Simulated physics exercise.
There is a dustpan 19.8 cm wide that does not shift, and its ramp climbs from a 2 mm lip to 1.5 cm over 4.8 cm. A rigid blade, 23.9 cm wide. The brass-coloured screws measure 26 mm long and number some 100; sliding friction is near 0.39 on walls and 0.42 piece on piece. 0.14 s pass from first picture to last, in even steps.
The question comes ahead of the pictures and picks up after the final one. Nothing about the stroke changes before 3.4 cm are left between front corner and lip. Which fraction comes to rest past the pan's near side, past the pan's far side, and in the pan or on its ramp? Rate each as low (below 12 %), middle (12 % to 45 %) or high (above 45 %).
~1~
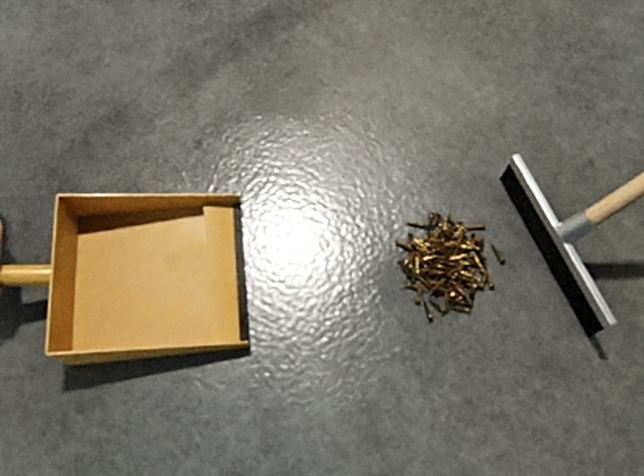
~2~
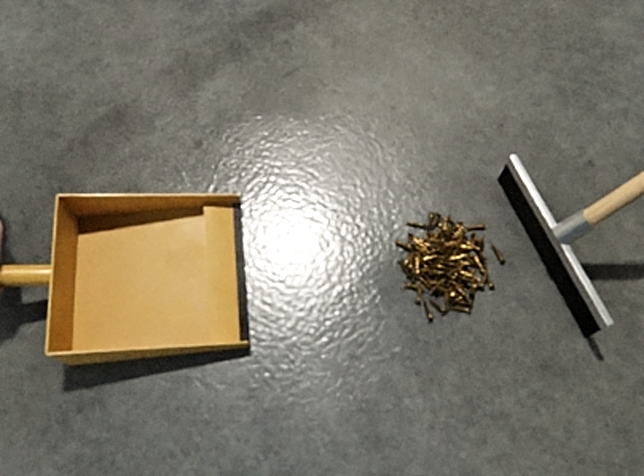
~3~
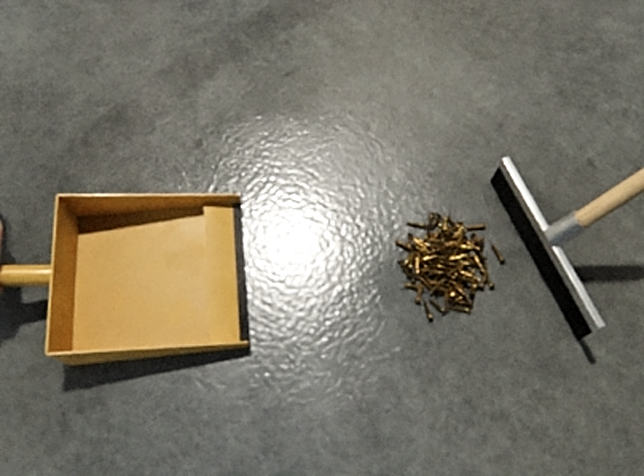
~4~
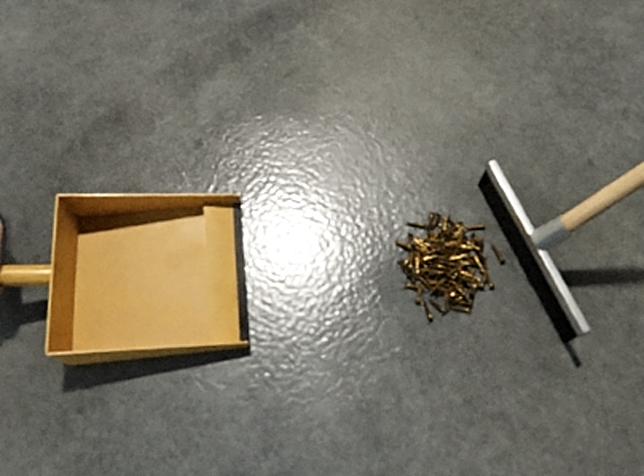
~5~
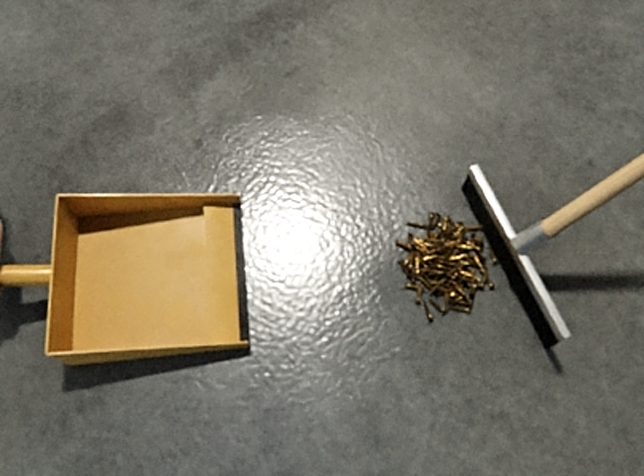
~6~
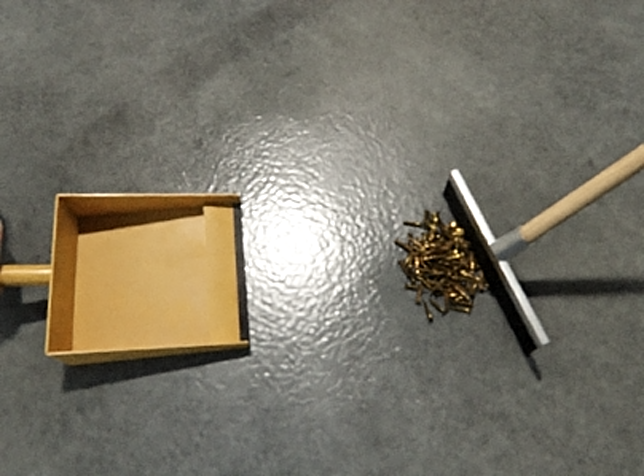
Past the pan's near side - middle, past the pan's far side - low, in the pan or on its ramp - middle.
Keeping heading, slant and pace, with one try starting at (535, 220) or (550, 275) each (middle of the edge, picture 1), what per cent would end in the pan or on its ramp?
Close to 35 in a hundred, then close to 35 in a hundred.
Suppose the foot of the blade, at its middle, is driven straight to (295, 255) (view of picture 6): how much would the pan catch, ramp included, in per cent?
Share caught: Approx. 30 %.
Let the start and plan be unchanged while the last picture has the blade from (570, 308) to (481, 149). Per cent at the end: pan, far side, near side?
The pan gets 0, the far side 5 and the near side 0.
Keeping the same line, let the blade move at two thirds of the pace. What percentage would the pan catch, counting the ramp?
Roughly 10 in a hundred.
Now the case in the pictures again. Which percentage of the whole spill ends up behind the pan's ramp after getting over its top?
Something like 5 per cent of the whole.
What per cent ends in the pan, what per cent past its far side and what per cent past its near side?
Tally in %: Near side 25; far side 0; pan 35.
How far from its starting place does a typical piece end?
Roughly 28 cm.
Then, 0.14 s after the last picture, middle of the blade 18 cm from the lip; 0 % over the lip, far side 0 %, near side 10 %.
Then, 0.23 s after the last picture, middle of the blade 9 cm from the lip; 0 % over the lip, far side 0 %, near side 15 %.
Then, 0.46 s after the last picture, middle of the blade 7 cm from the lip; 35 % over the lip, far side 0 %, near side 25 %.
In the end, near side 25 %, far side 0 %, pan 35 %, in front of the lip or behind the blade 40 %.
